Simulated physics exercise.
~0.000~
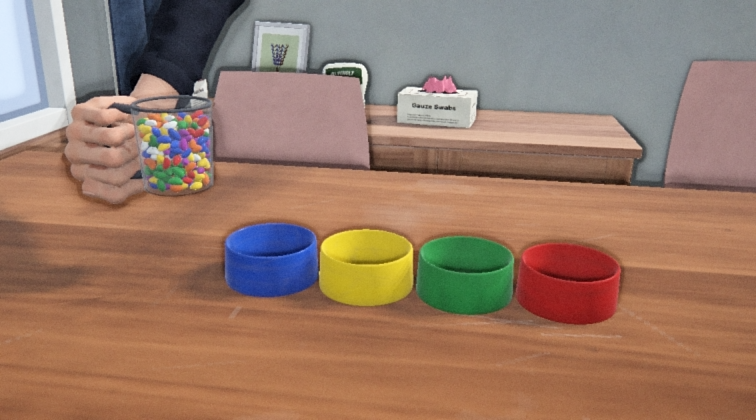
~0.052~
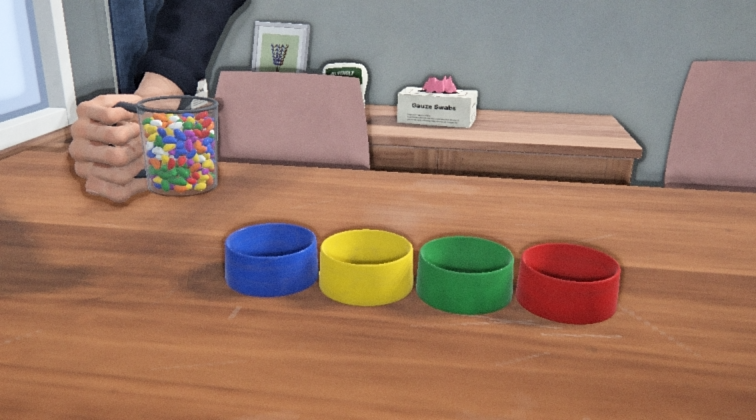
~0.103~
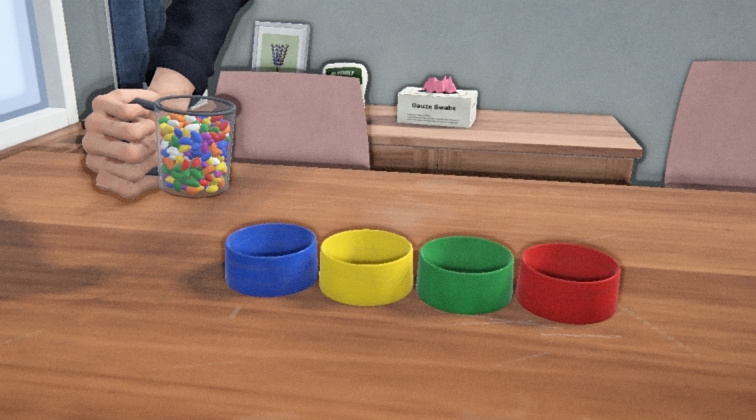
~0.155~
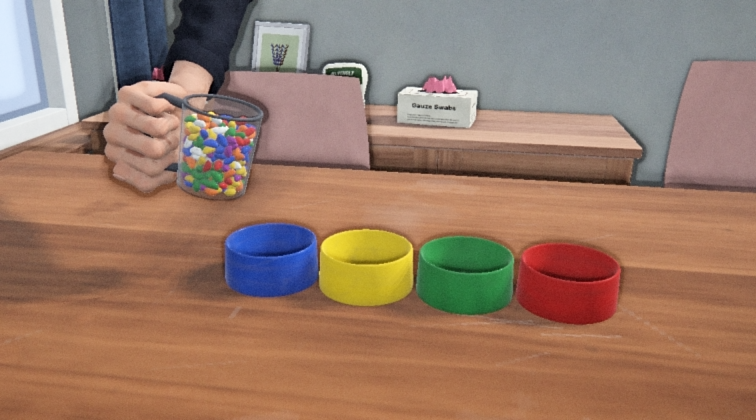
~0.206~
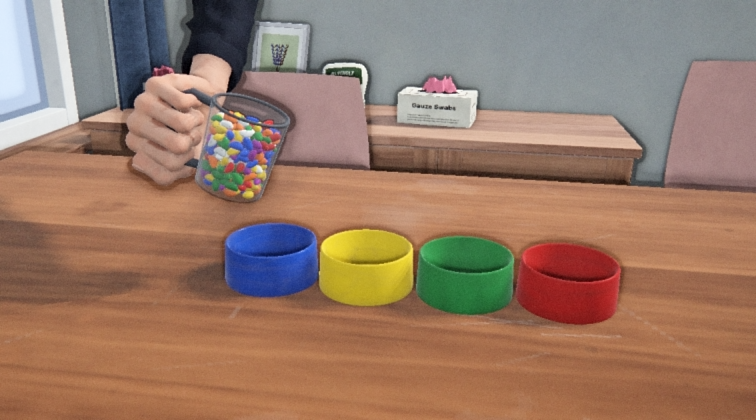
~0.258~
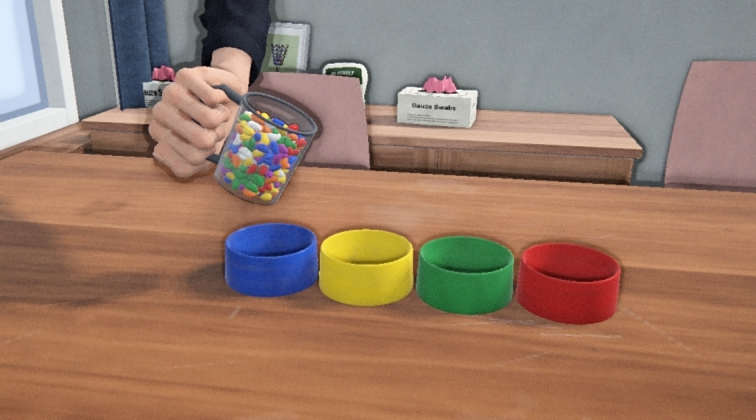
Clear measuring cup of colourful jelly beans, held by a hand, moving right and tilting rightward above four coloured dishes.
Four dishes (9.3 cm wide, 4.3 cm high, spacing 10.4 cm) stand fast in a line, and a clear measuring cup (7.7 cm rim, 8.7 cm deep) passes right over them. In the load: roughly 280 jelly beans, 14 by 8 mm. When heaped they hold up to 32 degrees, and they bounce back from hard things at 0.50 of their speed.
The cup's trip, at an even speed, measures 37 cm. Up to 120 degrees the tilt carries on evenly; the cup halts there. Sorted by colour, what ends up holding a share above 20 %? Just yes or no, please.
In short: Red yes, blue no, green no, yellow no, counter yes.
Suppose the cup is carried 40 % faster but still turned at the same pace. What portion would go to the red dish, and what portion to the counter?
Then the red dish gets 70 and the counter 30.
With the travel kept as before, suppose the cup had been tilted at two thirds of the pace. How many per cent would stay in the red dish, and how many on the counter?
It would be red 80 and counter 20.
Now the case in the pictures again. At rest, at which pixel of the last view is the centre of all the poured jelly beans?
My guess is close to (588, 288).
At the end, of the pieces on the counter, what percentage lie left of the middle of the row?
Near 0 percent ends up there.
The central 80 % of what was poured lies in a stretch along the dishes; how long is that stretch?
I'd estimate close to 18 cm.
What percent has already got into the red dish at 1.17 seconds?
About 65 percent.
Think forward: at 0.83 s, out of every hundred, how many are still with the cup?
Close to 85 in a hundred.
After 0.60 s, tilt 72 degrees; cup holds 100 %.
Then, at 0.83 s, tilt 103 degrees; cup holds 85 %, red 10 %.
After 1.17 s, tilt 120 degrees; cup holds 0 %, red 65 %.
In the end, at 2.4 s, red 65 %, blue 0 %, green 0 %, yellow 0 %, counter 35 %.
